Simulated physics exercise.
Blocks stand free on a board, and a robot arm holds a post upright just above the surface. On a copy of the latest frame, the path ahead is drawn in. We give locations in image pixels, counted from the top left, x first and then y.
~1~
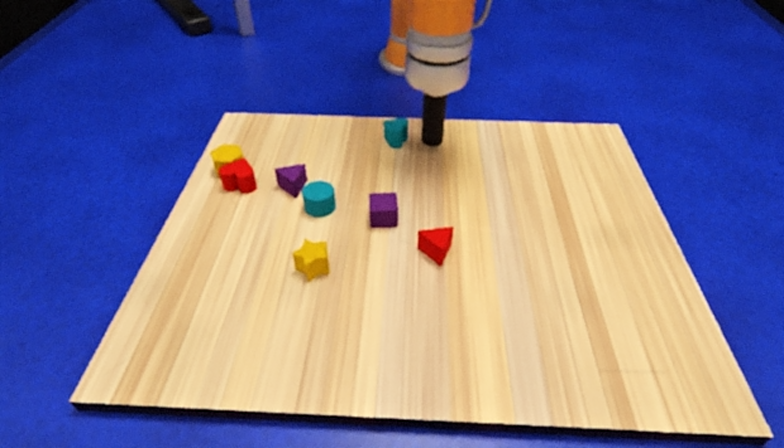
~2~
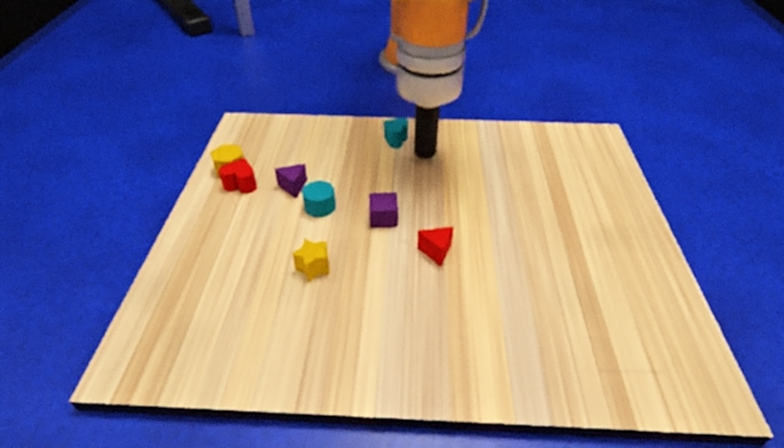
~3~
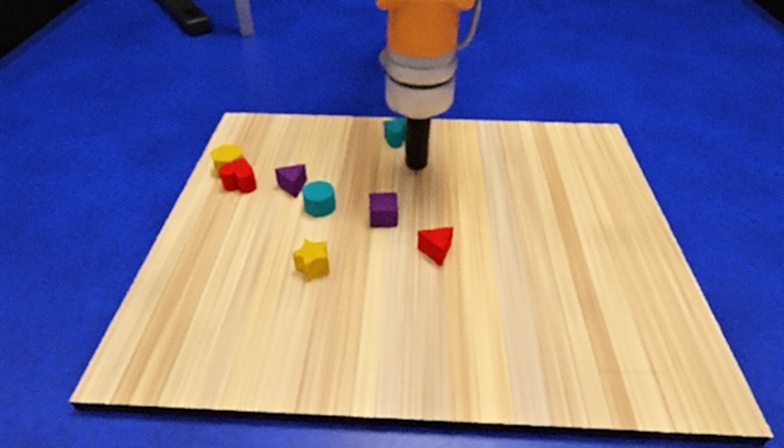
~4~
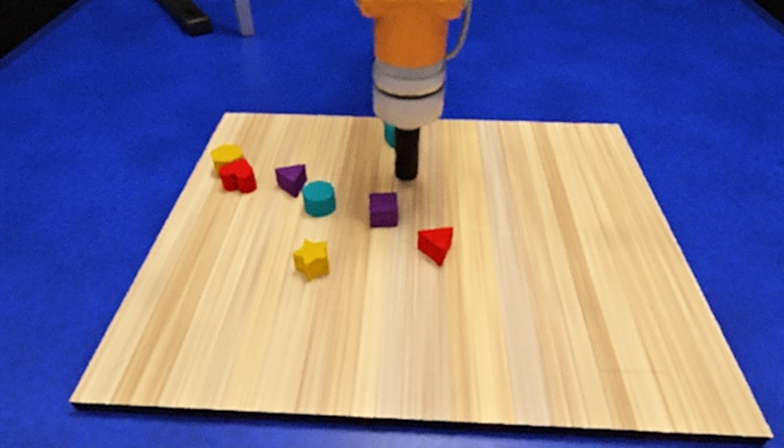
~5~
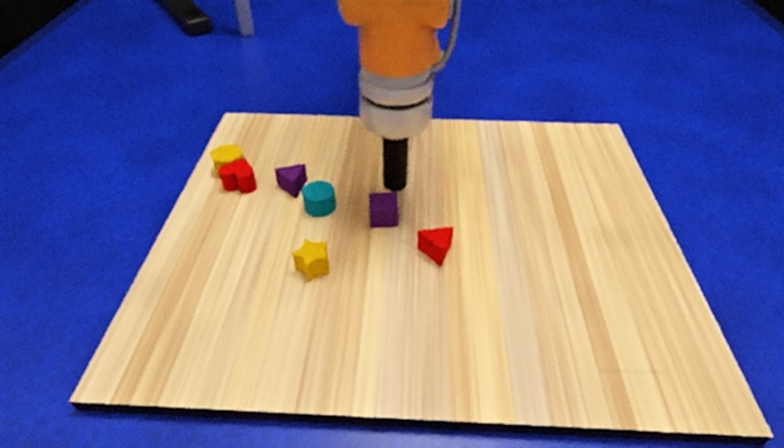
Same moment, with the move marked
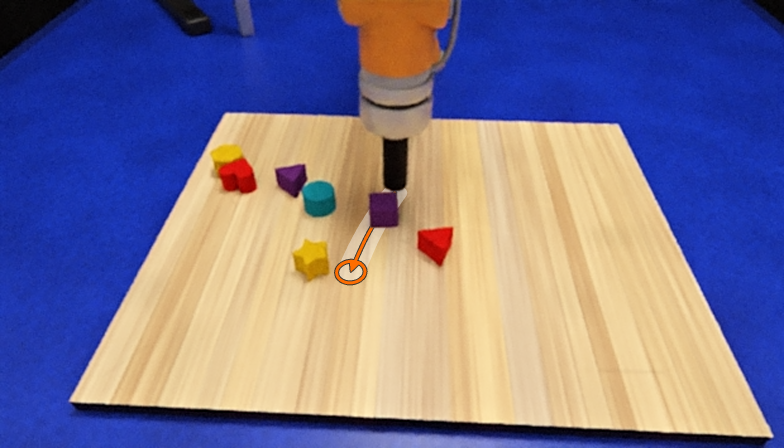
On a wooden board, a robot arm moves its black post toward the purple square block.
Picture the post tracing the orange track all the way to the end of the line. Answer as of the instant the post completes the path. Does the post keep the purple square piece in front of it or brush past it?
I'm fairly sure the purple square piece rides along ahead of the post to the very end.
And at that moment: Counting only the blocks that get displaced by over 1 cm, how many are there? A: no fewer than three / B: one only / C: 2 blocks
I'll go with B - one only.
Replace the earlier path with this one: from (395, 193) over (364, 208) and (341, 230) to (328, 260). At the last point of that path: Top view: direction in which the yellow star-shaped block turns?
Answer: With the clock.
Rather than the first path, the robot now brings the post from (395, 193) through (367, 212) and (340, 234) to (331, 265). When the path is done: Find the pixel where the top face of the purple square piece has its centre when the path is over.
I'd expect the centre of its top face to be at (379, 213).
Path on the board, from (395, 193) over (371, 228) to (351, 272).
On the path given first. One third of the way, post (378, 208); purple square piece (374, 218).
Two thirds of the way, post (363, 234); purple square piece (361, 247).
At the end, post (350, 263); yellow star-shaped block in place; purple square piece (351, 279), turned 15° anticlockwise.
